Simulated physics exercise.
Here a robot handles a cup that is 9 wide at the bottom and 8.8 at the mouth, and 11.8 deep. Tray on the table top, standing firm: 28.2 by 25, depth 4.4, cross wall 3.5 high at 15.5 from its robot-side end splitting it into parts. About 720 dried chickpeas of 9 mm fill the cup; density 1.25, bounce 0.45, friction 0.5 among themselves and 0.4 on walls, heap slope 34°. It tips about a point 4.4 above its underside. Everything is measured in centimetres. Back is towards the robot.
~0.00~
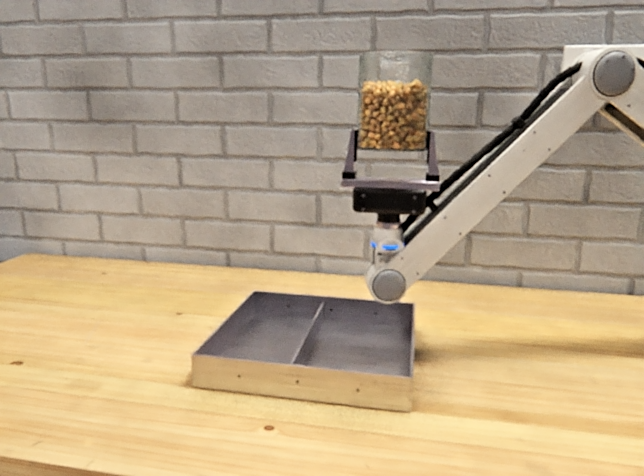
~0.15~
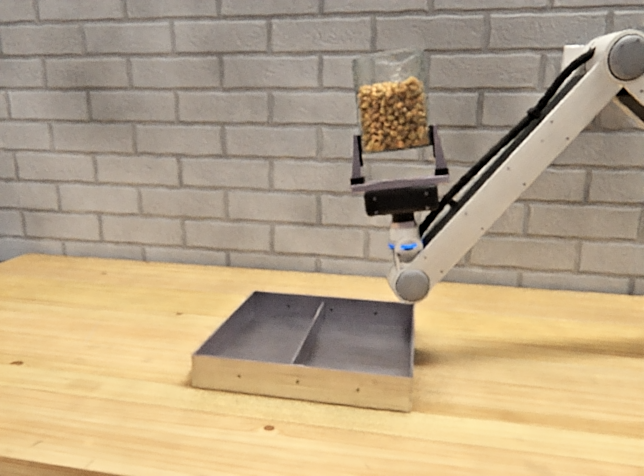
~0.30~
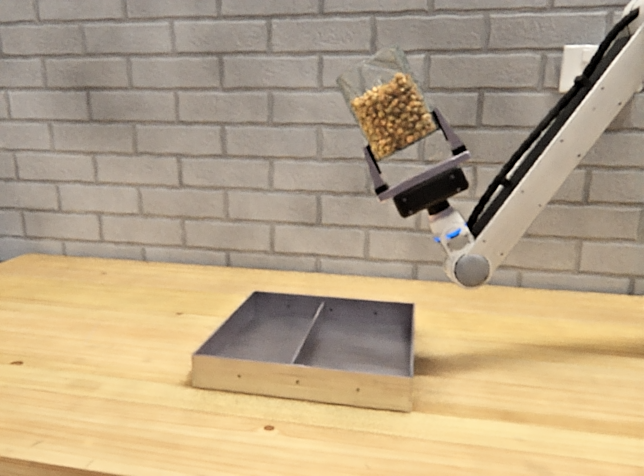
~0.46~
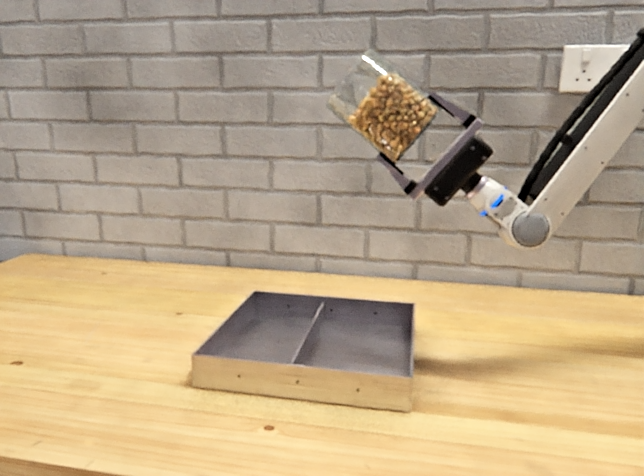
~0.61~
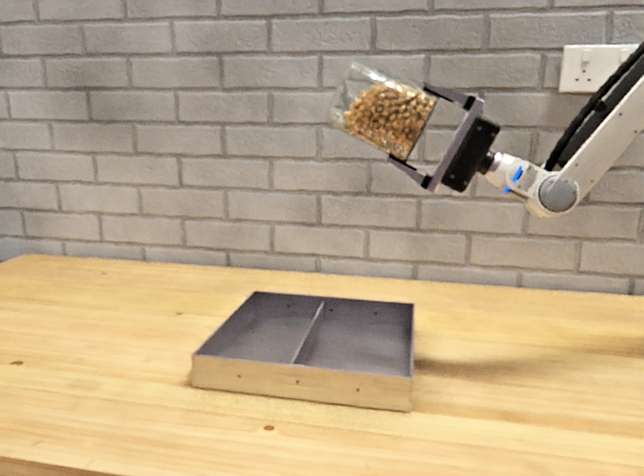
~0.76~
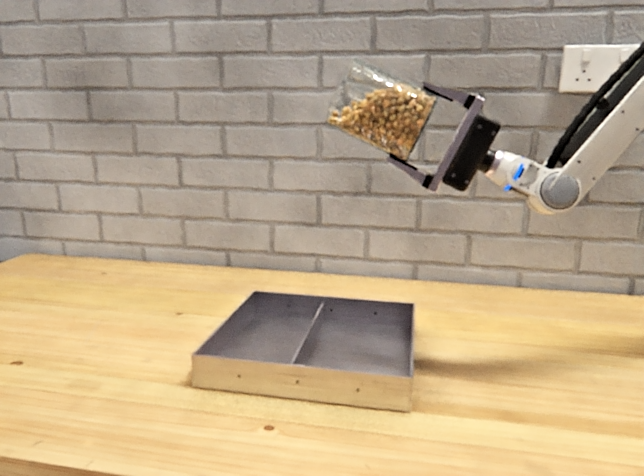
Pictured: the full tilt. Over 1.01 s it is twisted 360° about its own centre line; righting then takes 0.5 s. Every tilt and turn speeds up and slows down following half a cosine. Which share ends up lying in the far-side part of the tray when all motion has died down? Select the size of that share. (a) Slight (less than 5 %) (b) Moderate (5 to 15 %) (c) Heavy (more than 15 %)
Slight (less than 5 %).
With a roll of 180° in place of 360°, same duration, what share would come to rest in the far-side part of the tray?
Then about 0 percent.
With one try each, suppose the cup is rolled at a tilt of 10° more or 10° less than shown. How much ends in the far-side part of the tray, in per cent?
The first try gives around 10 percent, the second around 0 percent.
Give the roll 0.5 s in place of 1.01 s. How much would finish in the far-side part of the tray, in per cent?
It would come to around 0 percent.
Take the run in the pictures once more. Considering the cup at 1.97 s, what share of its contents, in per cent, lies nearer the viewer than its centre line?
55 %.
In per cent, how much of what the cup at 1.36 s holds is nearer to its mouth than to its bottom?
30 %, about.
After 1.36 s, tipped 66°, highest piece 40 above the table; 722 in the cup, 2 in flight or on a rim.
After 1.97 s, tipped 44°, highest piece 40 above the table; 712 in the cup, 9 in the far-side part, 3 in flight or on a rim.
After 2.47 s, upright, highest piece 42 above the table; 711 in the cup, 12 in the far-side part, 1 in flight or on a rim.
After 3.17 s, upright, highest piece 42 above the table; 711 in the cup, 12 in the far-side part, 1 in the robot-side part.
At rest, 711 in the cup, 12 in the far-side part, 1 in the robot-side part. That is 2 % in the far-side part of the tray.
